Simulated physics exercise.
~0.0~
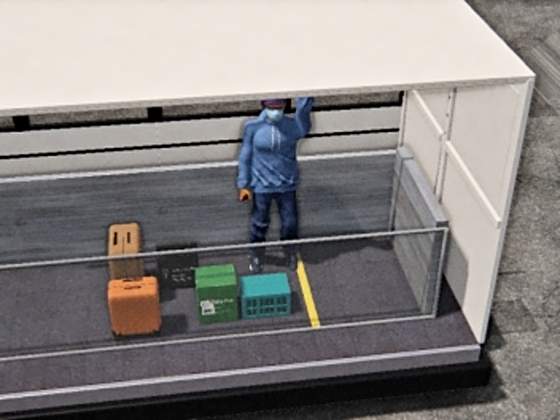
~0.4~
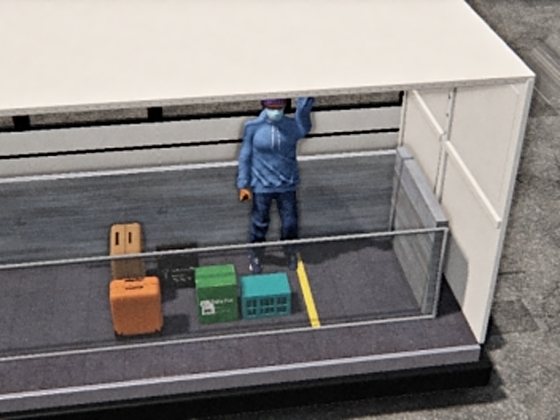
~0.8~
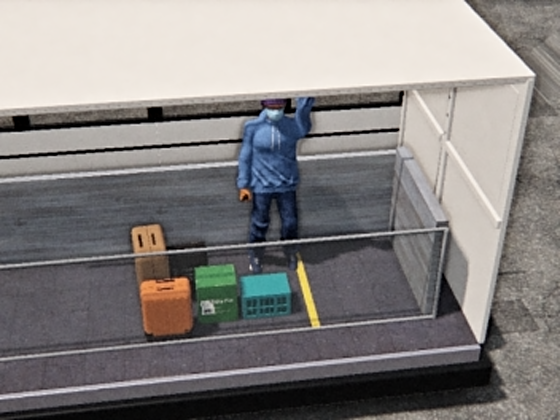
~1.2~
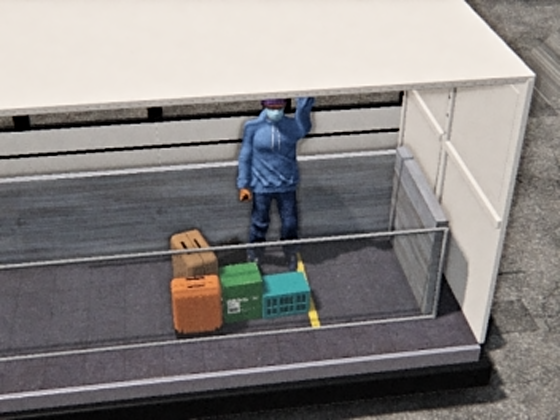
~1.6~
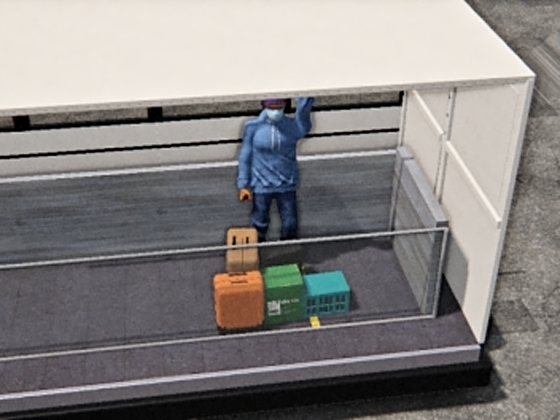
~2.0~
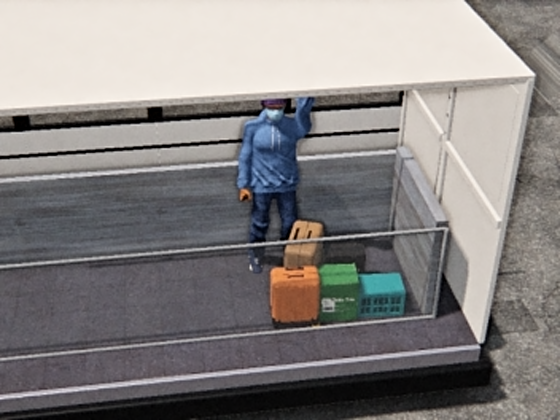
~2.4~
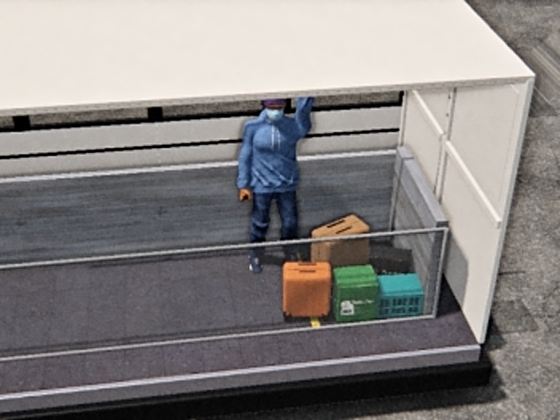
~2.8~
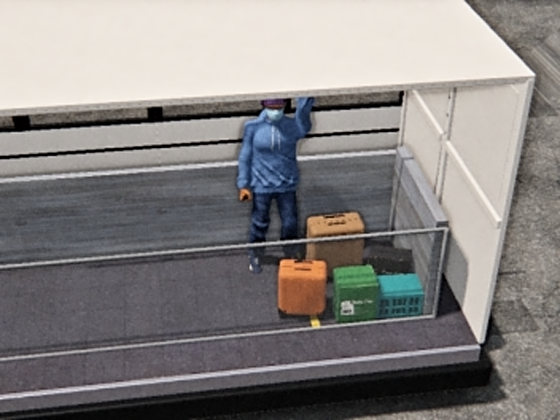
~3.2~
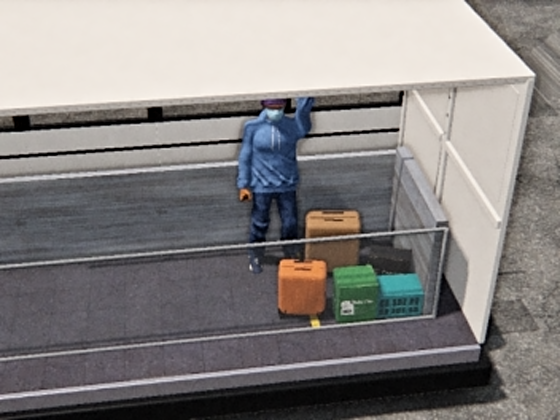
In a shuttle bay, cases and bags slide right past a standing person and stop.
